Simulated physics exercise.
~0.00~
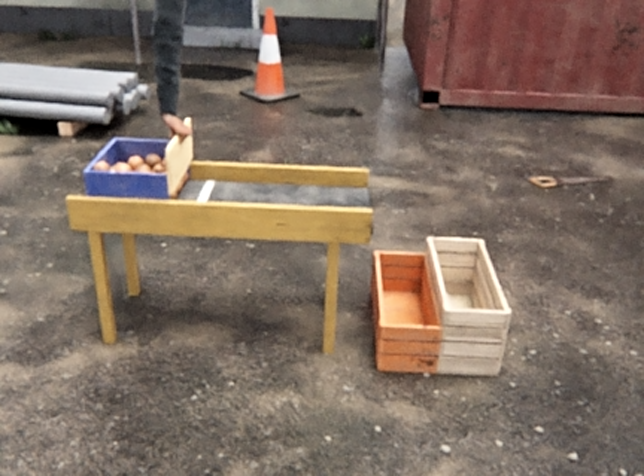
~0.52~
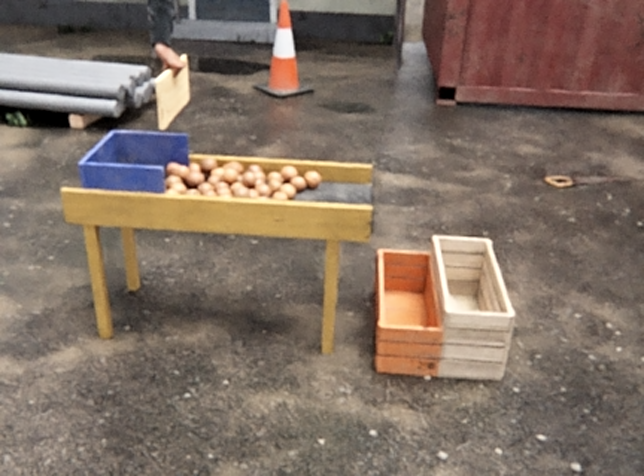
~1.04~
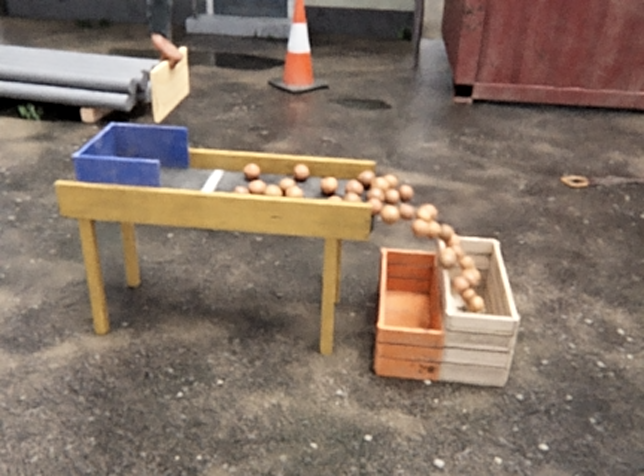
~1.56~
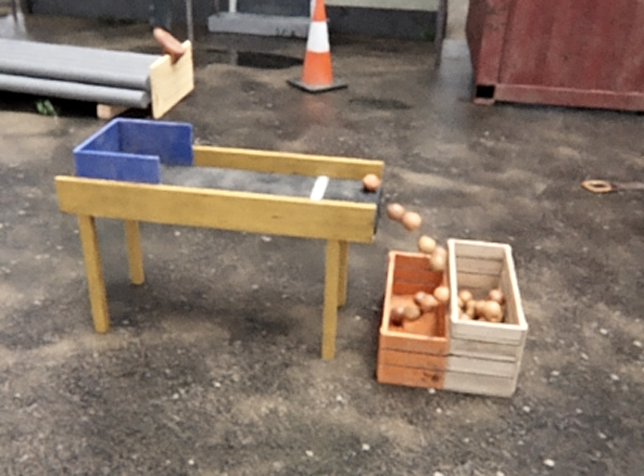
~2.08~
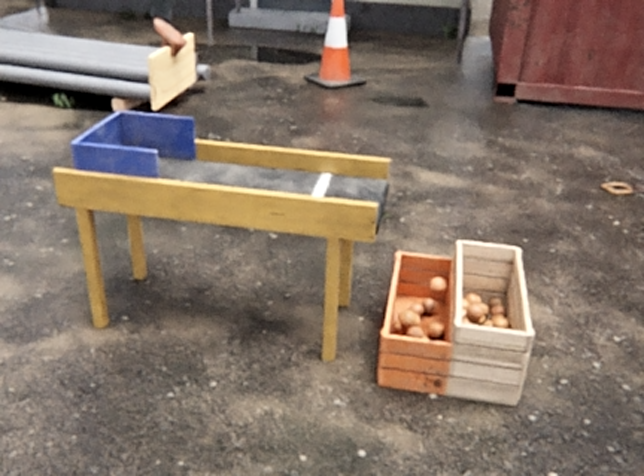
Round brown pieces sit heaped in a blue pen at the left end of a yellow-sided table as a hand lifts the wooden gate holding them back. The belt carries them to the right in a loose spread, leaving the pen empty. They spill off the far end in a stream, the first ones dropping into the pale wooden tub beyond the orange bin. As the belt clears, the last few fall shorter, into the orange bin. At the end the belt is bare and both containers hold pieces, with more in the wooden tub.
